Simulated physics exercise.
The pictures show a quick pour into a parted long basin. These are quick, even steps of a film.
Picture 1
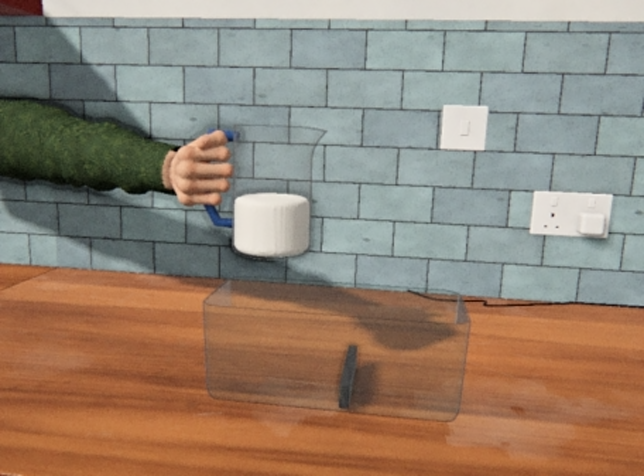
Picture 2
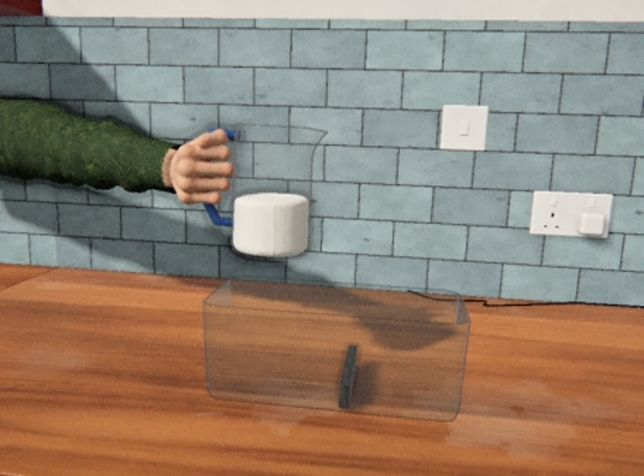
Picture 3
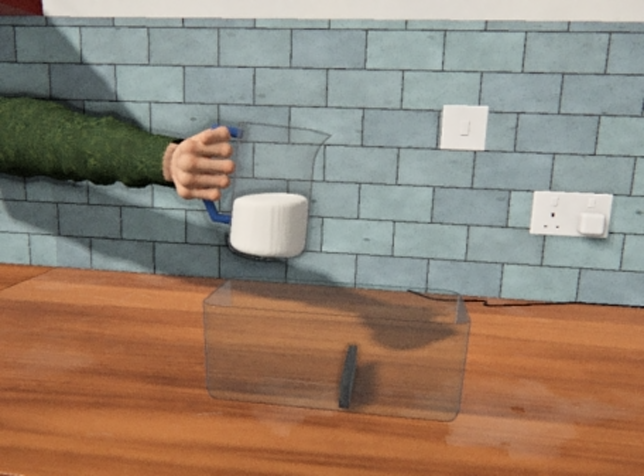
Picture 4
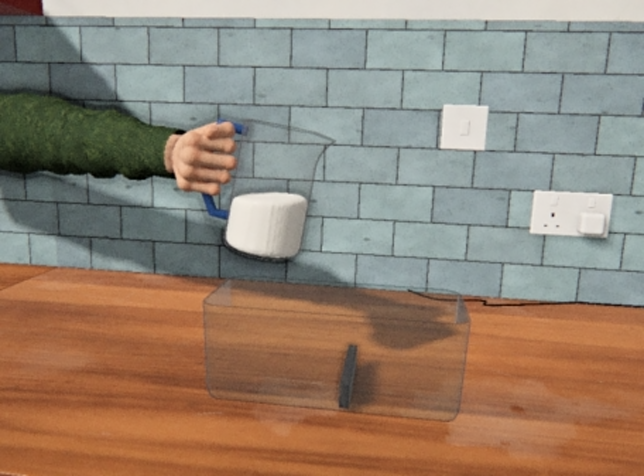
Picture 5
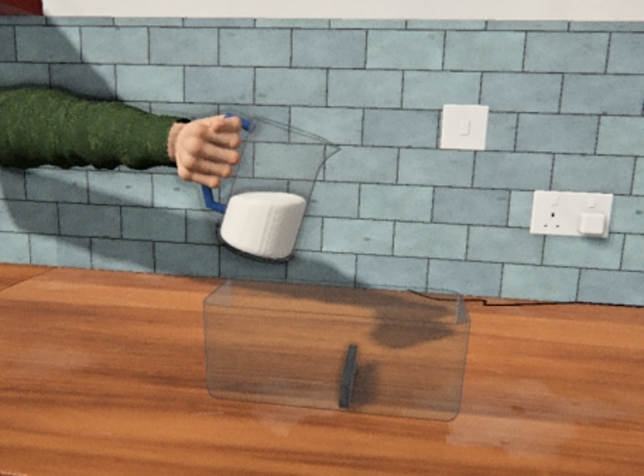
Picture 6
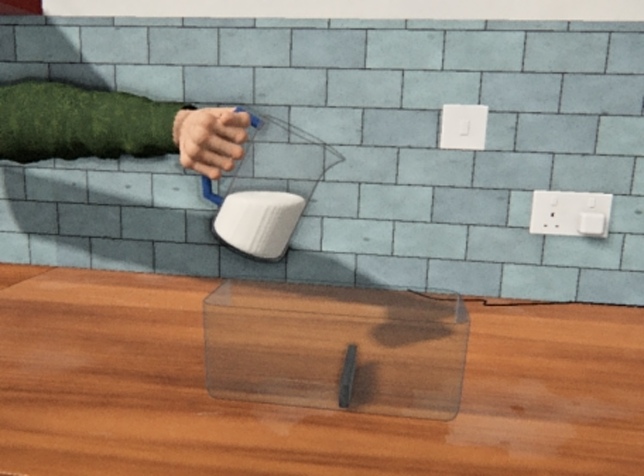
Hand in a green sleeve tilting a clear jug of milk gradually to the right above a transparent divided basin on a wooden worktop.
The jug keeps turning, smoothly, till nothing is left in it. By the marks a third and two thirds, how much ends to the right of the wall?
In the end over two thirds is right of the wall.
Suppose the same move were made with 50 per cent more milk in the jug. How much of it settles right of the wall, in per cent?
Some 85 per cent.
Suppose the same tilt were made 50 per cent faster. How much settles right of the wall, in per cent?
Close to 90 per cent.
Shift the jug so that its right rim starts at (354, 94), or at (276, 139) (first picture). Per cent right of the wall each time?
Roughly 80 per cent, and 10 per cent.
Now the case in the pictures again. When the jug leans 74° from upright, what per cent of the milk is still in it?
Some 100 per cent.
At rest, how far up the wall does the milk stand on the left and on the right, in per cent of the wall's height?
Left: 0 %. Right: 80 %.
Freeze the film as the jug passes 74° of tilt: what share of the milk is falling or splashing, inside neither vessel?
Close to 0 per cent.
A moment on, the tilt is 74° and 100 per cent is still to pour, 0 is left of the wall and 0 right of it.
Next, the tilt is 95° and 63 per cent is still to pour, 0 is left of the wall and 17 right of it.
Then the tilt is 96° and 24 per cent is still to pour, 3 is left of the wall and 62 right of it.
Later the tilt is 96° and 8 per cent is still to pour, 5 is left of the wall and 83 right of it.
At rest 7 per cent lies left of the wall, 90 right of it and 1 outside.
